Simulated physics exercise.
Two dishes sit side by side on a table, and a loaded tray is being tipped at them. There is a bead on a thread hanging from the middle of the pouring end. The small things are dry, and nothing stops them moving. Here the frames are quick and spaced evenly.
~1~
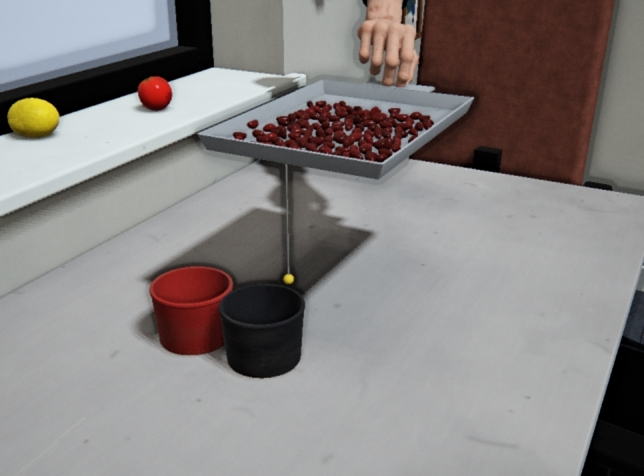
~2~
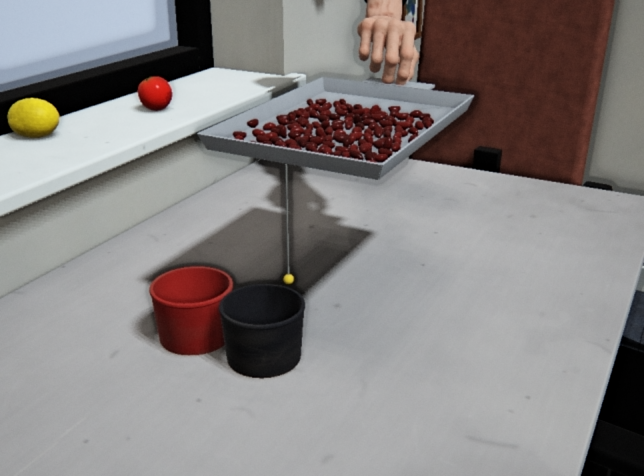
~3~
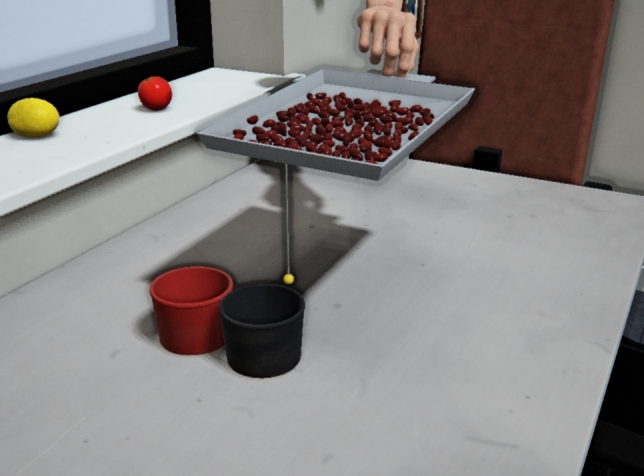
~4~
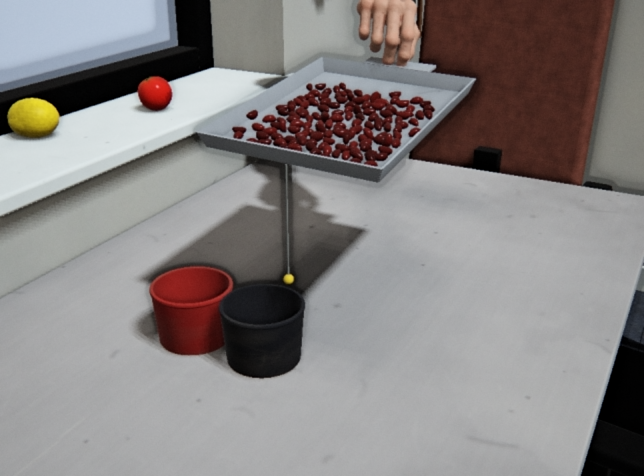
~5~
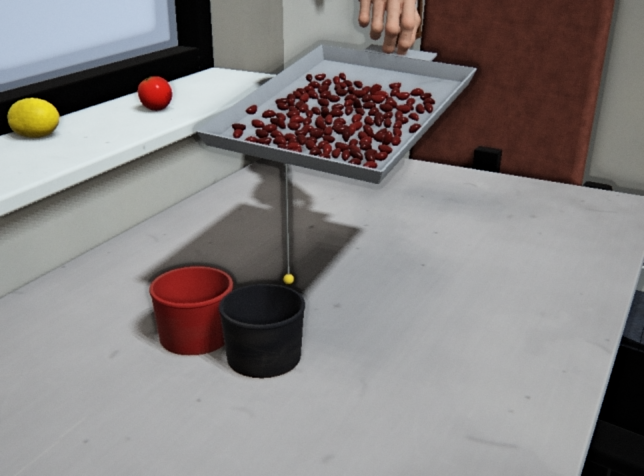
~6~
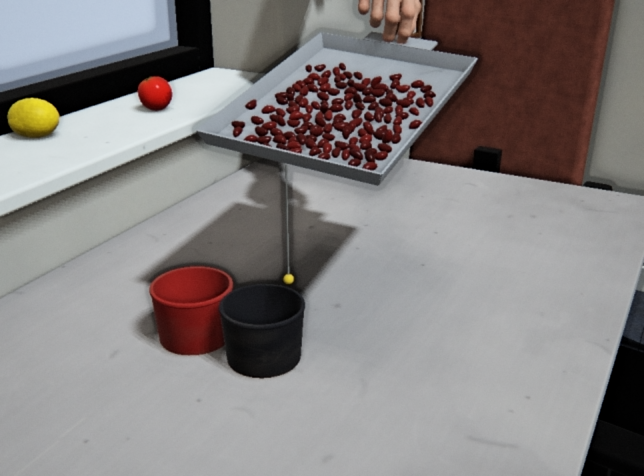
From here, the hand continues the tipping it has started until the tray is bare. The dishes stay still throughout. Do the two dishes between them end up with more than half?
The dishes will fail to catch most of it.
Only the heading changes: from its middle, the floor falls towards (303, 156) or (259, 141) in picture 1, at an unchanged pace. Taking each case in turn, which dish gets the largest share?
Result - first place: The right side, second place: The left side.
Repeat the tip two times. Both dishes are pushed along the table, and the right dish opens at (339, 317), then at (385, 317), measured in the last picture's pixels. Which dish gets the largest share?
Try 1: The rightmost dish; try 2: The rightmost dish.
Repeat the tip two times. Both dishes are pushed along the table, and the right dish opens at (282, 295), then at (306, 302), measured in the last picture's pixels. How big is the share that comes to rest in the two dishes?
0 per cent the first time, 10 per cent the second time.
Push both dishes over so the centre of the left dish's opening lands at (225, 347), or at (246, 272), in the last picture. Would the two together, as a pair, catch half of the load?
Taking the places in turn, it's shy of half and then shy of half.
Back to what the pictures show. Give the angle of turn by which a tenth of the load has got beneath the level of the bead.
Close to 80° of tilt at that moment.
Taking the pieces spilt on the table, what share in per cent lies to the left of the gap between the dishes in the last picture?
Left portion: Around 10 %.
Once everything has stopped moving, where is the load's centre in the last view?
Resting centre, last frame: Roughly (325, 383).
Soon, tray tipped steeply; all on the tray.
A while on, tray tipped right over; a small part on the tray; a small part in the right dish; about two thirds outside both; about a quarter in the air.
Towards the end, tray tipped past a quarter turn; about a quarter in the right dish; most outside both.
Finally, tray tipped past a quarter turn; about a quarter in the right dish; none in the left dish; most outside both.
